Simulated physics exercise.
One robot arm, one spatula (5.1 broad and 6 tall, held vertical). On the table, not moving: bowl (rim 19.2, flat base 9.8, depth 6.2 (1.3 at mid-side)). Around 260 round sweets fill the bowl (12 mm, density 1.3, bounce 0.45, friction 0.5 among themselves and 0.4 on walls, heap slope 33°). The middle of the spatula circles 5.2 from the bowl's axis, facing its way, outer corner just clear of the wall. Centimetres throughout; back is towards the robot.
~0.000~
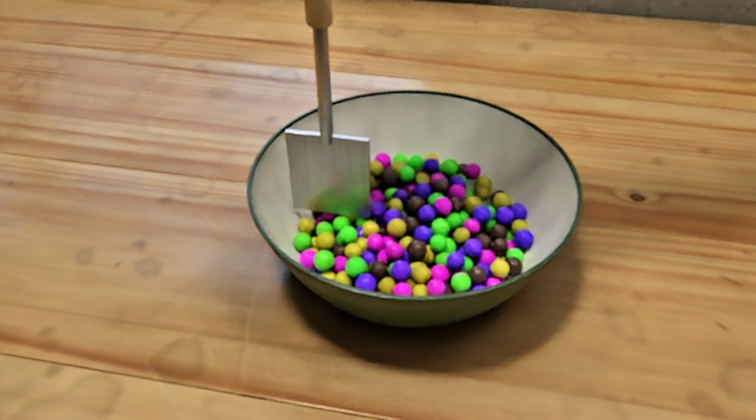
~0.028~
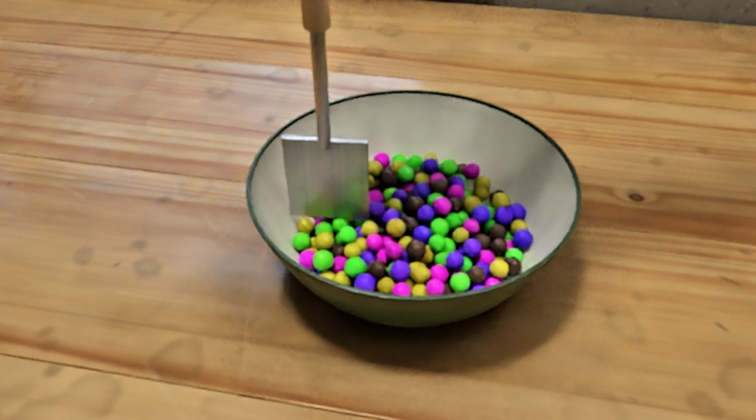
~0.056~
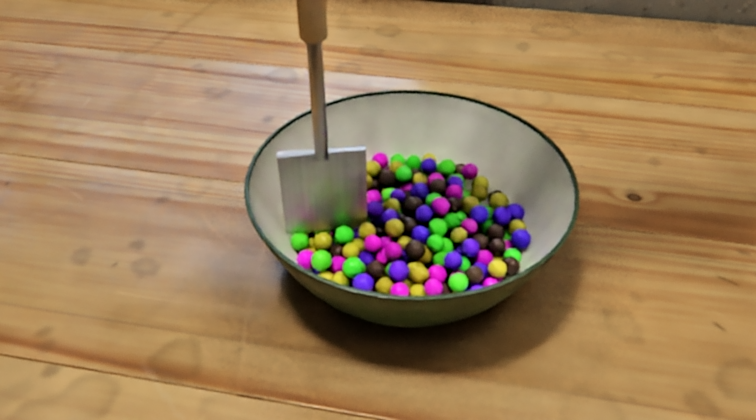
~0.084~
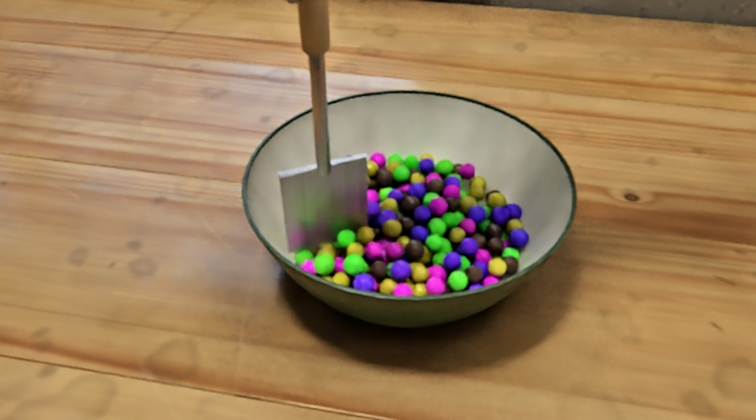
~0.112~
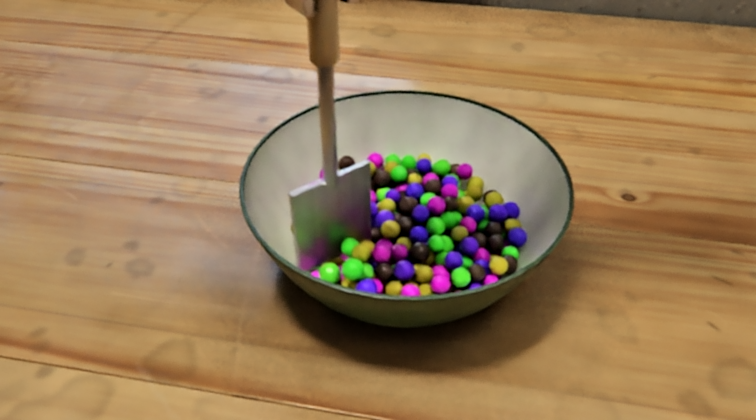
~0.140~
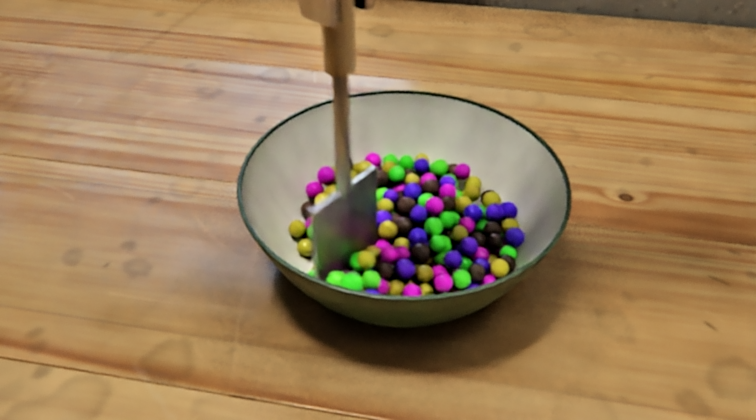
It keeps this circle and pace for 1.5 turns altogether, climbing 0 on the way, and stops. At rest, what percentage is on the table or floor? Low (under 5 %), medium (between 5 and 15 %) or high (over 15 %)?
Answer: Medium; between 5 and 15 % of the round sweets finish on the table or floor.
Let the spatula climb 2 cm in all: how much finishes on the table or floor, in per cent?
Some 0 per cent.
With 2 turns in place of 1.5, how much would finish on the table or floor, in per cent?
In that case some 10 per cent.
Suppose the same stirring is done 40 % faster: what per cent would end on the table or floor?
In that case some 20 per cent.
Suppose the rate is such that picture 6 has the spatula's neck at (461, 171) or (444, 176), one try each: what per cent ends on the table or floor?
About 35 and 30 per cent.
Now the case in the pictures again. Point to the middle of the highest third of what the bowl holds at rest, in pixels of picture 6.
Near (464, 193).
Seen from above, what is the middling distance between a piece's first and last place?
About 6 cm.
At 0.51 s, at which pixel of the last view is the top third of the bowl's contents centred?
Near (412, 145).
After 0.51 s, 248° round, highest piece 8 above the table; 257 in the bowl, 3 in flight or on the tool.
After 0.89 s, 76° round, highest piece 7 above the table; 247 in the bowl, 12 on the table or floor, 1 in flight or on the tool.
After 1.27 s, 180° round, highest piece 5 above the table; 237 in the bowl, 23 on the table or floor.
After 1.97 s, 180° round, highest piece 5 above the table; 237 in the bowl, 23 on the table or floor.
In the end, 237 in the bowl, 23 on the table or floor. That is 9 % on the table or floor.
